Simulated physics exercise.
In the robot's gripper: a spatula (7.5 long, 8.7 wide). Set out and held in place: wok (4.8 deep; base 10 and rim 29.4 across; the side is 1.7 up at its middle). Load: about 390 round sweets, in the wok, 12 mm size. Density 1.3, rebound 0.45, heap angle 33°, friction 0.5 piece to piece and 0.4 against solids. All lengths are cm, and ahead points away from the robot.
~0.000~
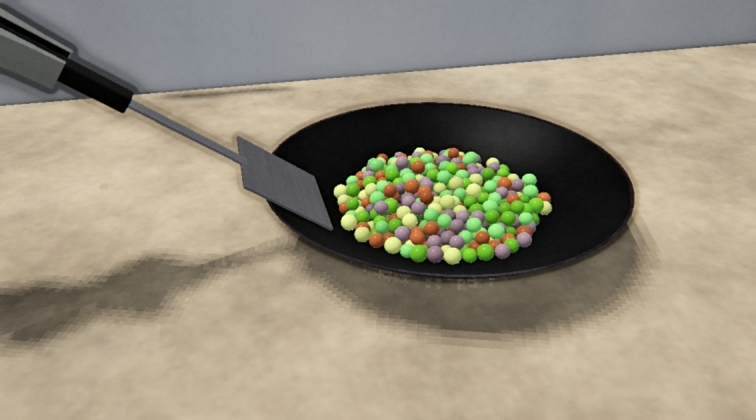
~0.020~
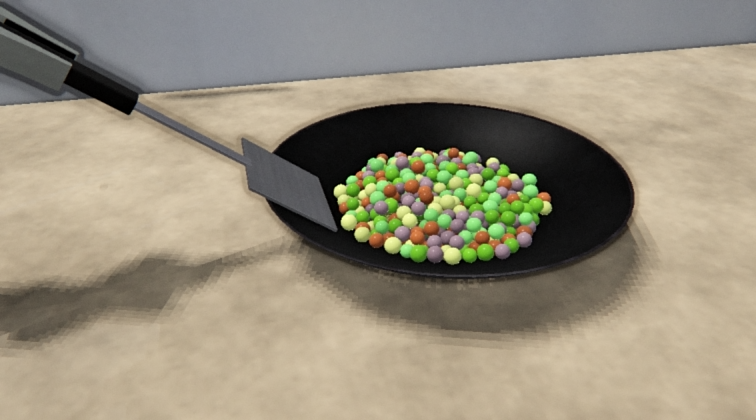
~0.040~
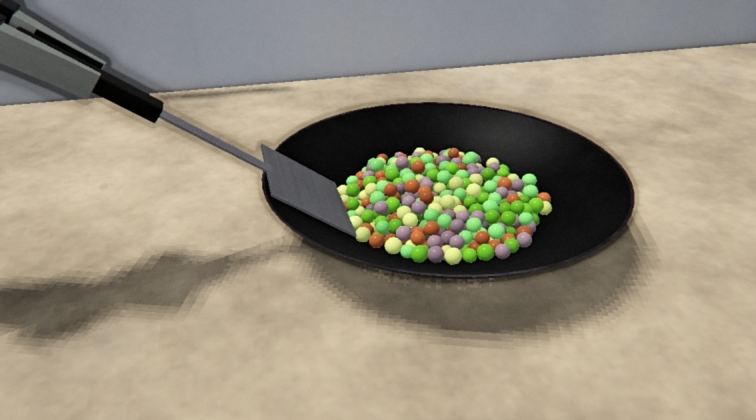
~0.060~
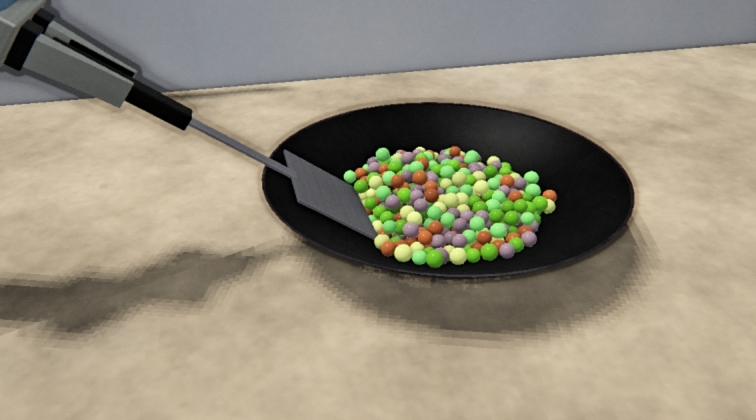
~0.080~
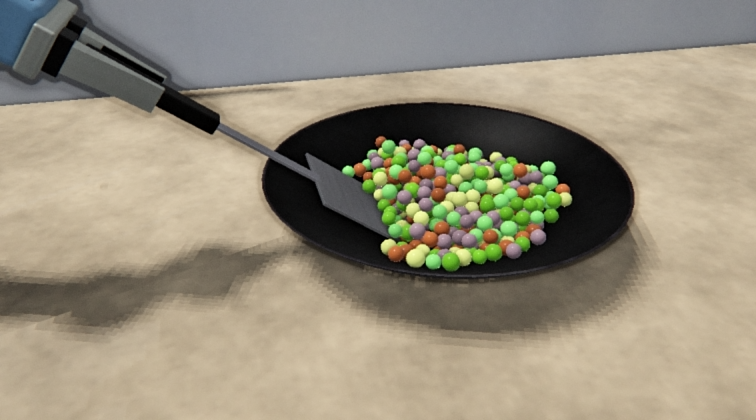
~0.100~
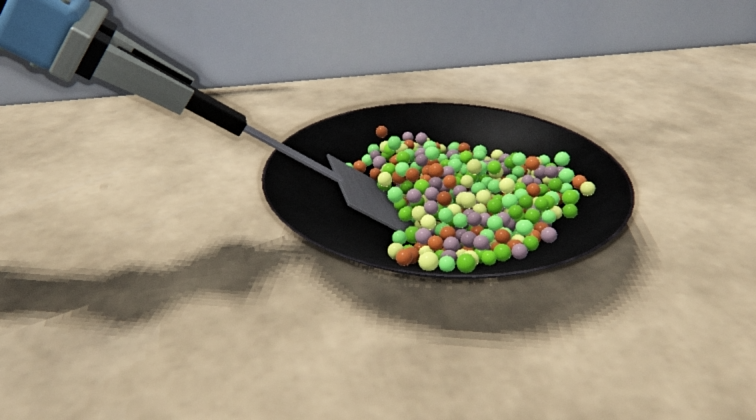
A spatula held by a robot's gripper slid rightward into a black wok on a tan surface, then pushed the heap of small colourful balls to the right, spreading some toward the far side.
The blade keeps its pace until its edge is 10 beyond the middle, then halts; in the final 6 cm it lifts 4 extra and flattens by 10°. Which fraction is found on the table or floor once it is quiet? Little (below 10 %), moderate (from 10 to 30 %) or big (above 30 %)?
On the table or floor the share is big, above 30 %.
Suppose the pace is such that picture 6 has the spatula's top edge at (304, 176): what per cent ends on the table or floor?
About 20 per cent.
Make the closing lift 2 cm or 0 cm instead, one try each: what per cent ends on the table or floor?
About 45 and 35 per cent.
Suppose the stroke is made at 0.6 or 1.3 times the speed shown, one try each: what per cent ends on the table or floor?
Some 25 and 45 per cent.
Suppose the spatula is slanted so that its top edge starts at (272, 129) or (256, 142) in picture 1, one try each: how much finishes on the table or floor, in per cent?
Some 40 and 35 per cent.
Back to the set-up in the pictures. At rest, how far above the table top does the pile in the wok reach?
Roughly 4.0 cm.
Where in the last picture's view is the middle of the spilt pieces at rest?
Near (734, 179).
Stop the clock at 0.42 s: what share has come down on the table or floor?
Roughly 30 per cent.
By 0.15 s, sloping 37°, highest piece 6 above the table; 394 in the wok.
By 0.20 s, sloping 34°, highest piece 7 above the table; 389 in the wok, 5 on the blade or in flight.
By 0.42 s, sloping 27°, highest piece 9 above the table; 225 in the wok, 127 on the table or floor, 42 on the blade or in flight.
By 1.47 s, sloping 27°, highest piece 4 above the table; 224 in the wok, 170 on the table or floor.
Final count, 224 in the wok, 170 on the table or floor. That is 43 % on the table or floor.
